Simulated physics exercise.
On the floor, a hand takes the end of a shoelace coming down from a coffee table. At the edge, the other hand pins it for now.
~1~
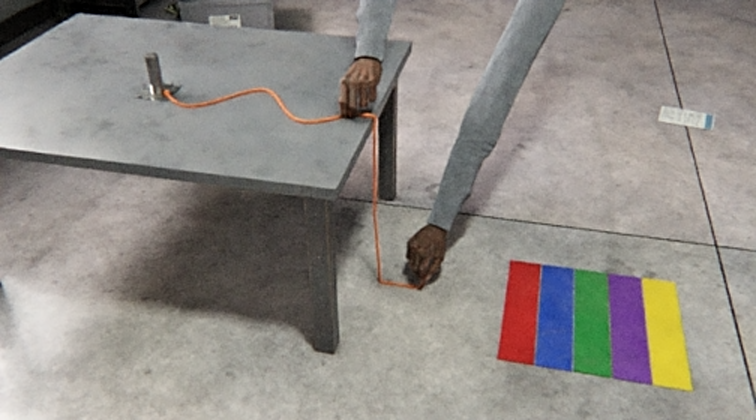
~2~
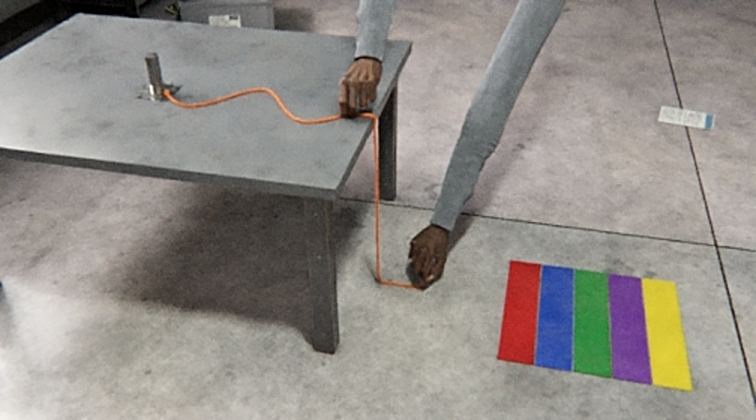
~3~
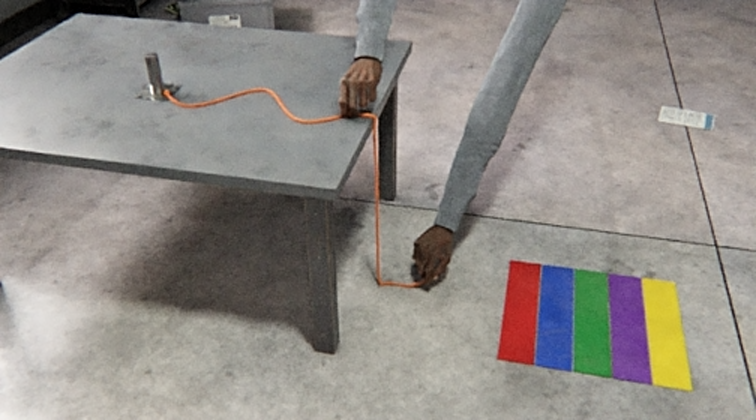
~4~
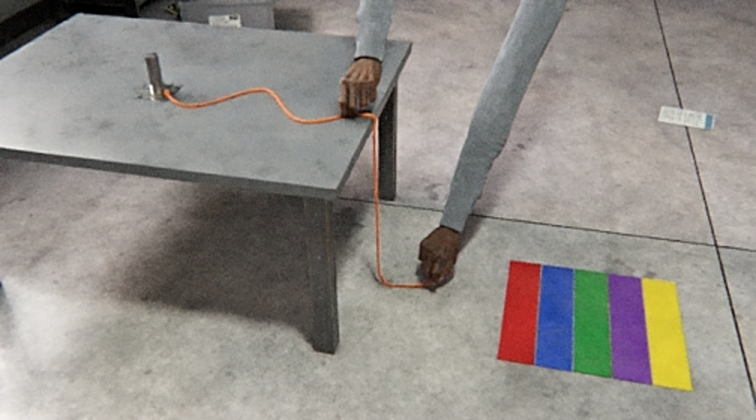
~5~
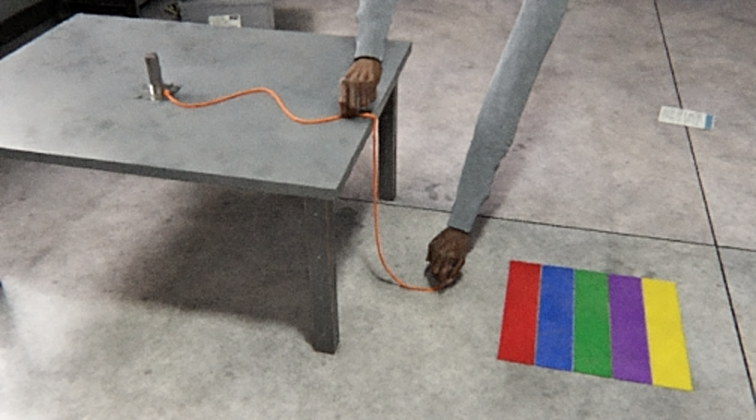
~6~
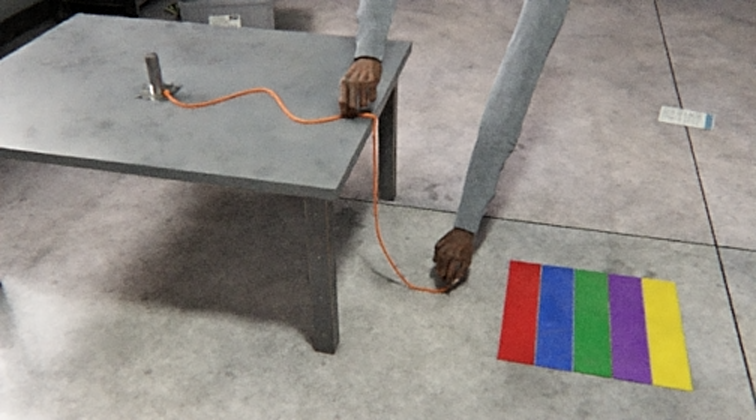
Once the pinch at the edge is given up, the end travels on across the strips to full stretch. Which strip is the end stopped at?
Stopped at purple.
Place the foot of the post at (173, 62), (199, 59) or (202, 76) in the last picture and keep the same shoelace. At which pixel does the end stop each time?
First try about (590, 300), second about (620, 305), third about (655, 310).
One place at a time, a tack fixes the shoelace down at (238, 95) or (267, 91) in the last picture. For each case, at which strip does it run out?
With the first choice you'd get green, with the second green.
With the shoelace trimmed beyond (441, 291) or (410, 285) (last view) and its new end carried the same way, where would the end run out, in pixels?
(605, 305) and (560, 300).
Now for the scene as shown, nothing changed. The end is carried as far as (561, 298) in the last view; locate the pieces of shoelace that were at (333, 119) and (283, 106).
The first ends at (379, 137) and the second at (327, 108).
Soon after, end near (561, 298); over blue.
Then, end near (602, 304); over green.
At full stretch, end near (626, 307); over purple. The end stops over the purple strip.
